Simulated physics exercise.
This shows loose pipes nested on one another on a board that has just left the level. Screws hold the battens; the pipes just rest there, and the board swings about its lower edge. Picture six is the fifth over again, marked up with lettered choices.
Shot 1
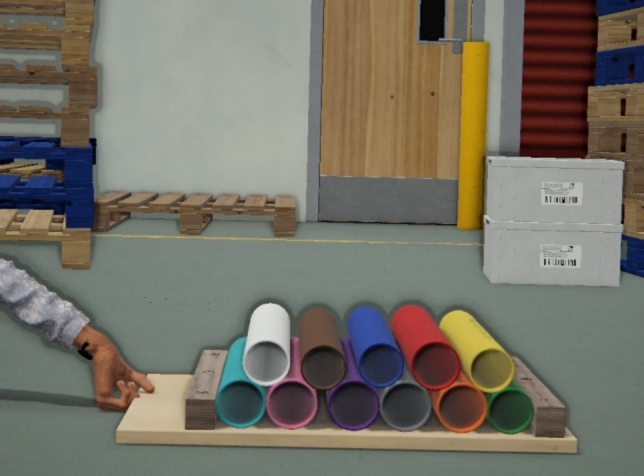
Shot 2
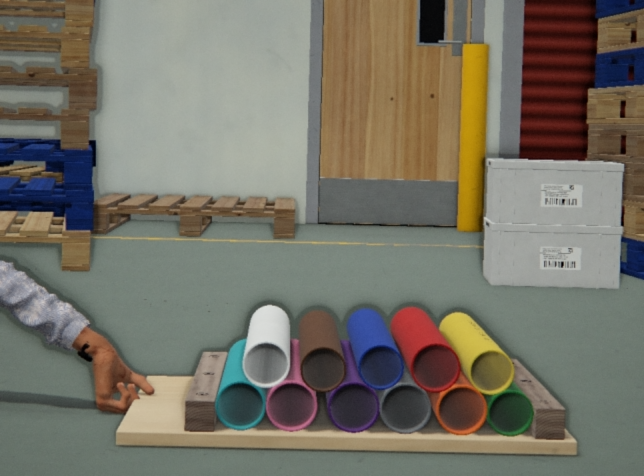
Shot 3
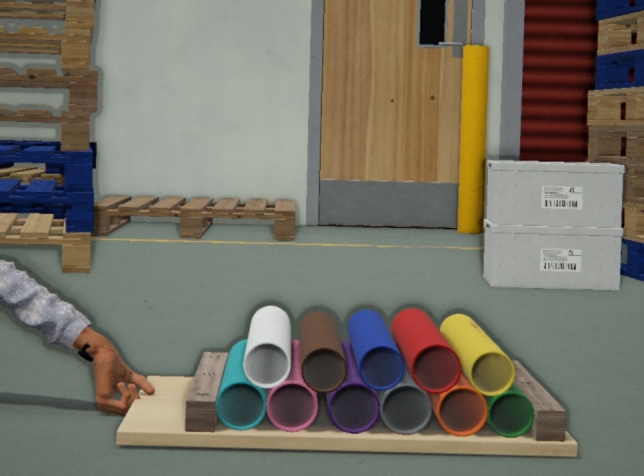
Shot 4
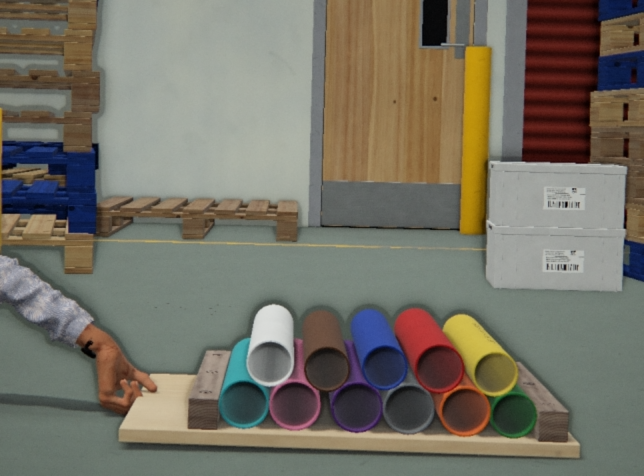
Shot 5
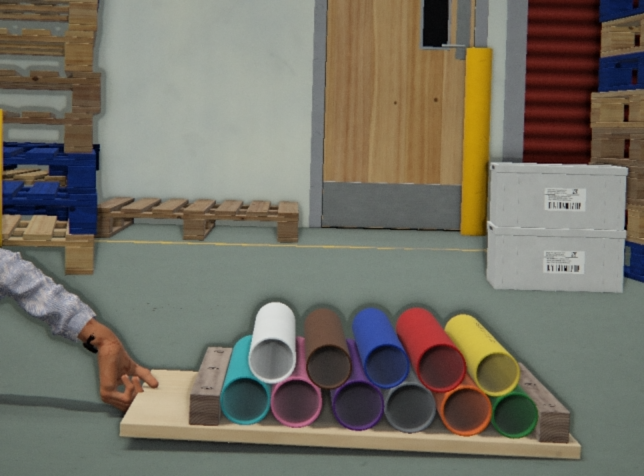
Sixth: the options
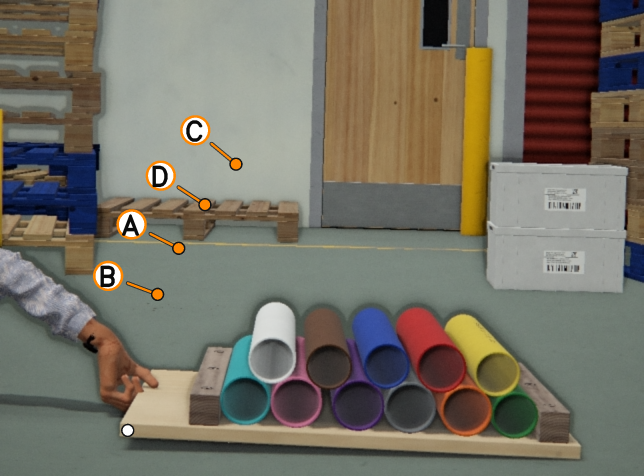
Eleven colourful pipes lie nested in two rows between wooden battens on a pale board, white, brown, blue, red and yellow above turquoise, pink, purple, grey, orange and green. A hand reaches in from the left and holds the board's end, seen from the front in a warehouse with pallets, a wooden door and stacked pale boxes. The view shifts very slightly, while the board and pipes barely move.
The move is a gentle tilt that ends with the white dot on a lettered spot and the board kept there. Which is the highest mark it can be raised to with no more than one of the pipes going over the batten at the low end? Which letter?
Raise it to A.
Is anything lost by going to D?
Yes, at D.
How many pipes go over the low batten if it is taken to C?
It comes to five.
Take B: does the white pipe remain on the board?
Yes.
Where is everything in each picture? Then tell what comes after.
Board (342, 395); turquoise pipe (241, 404); pink pipe (292, 404), in the first picture.
Pink pipe (291, 406); purple pipe (353, 407), in the second picture.
Board (342, 398); turquoise pipe (241, 406); pink pipe (292, 407); red pipe (436, 369), in the third picture.
Board (345, 398); turquoise pipe (244, 404); pink pipe (295, 406), in the fourth picture.
Board (346, 396); turquoise pipe (245, 401); pink pipe (296, 402), in the fifth picture.
On the marked copy, A at (179, 248); B at (158, 295); C at (236, 164); D at (205, 205); the white dot at (128, 430).
Taking A. A third of the way, board at 16°.
Two thirds of the way, board at 26°.
When it is over, board at 26°, none over the low batten.
As for the rest, B none over the low batten; C five over the low batten; D five over the low batten.
